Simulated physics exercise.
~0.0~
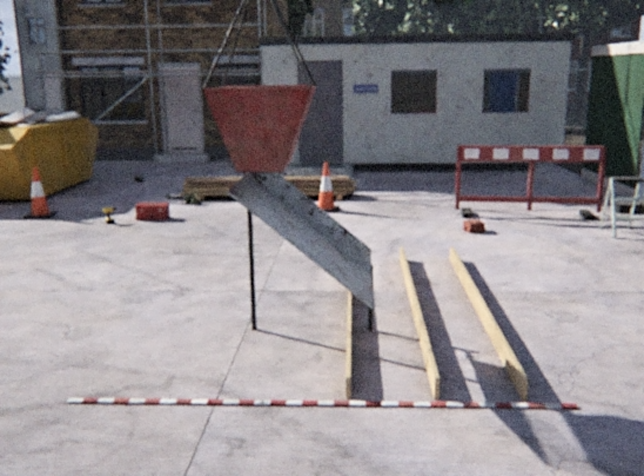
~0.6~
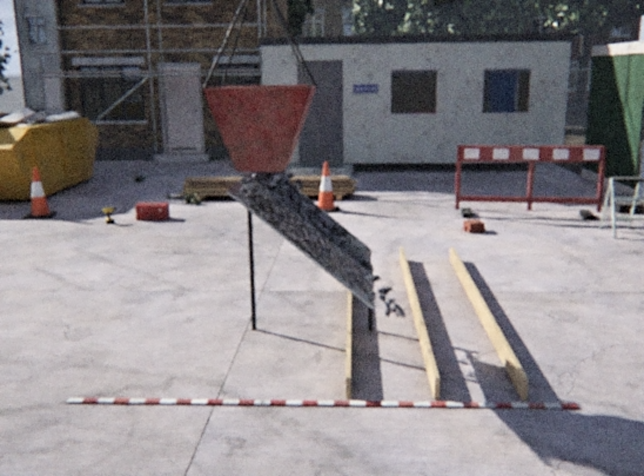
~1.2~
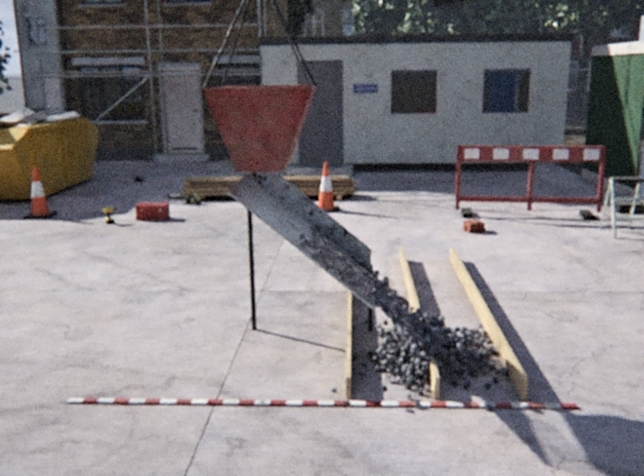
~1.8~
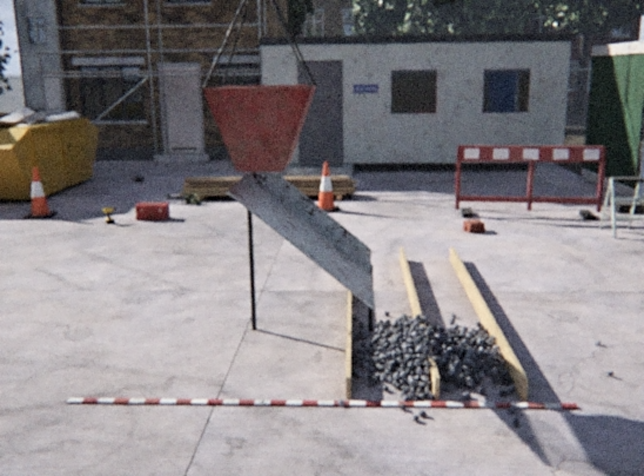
On a sunny building site, dark stones poured from beneath a red hopper and slid down a sloping metal chute, tumbling between three wooden boards on the ground. They settled in a heap across both bays, with more in the left one.
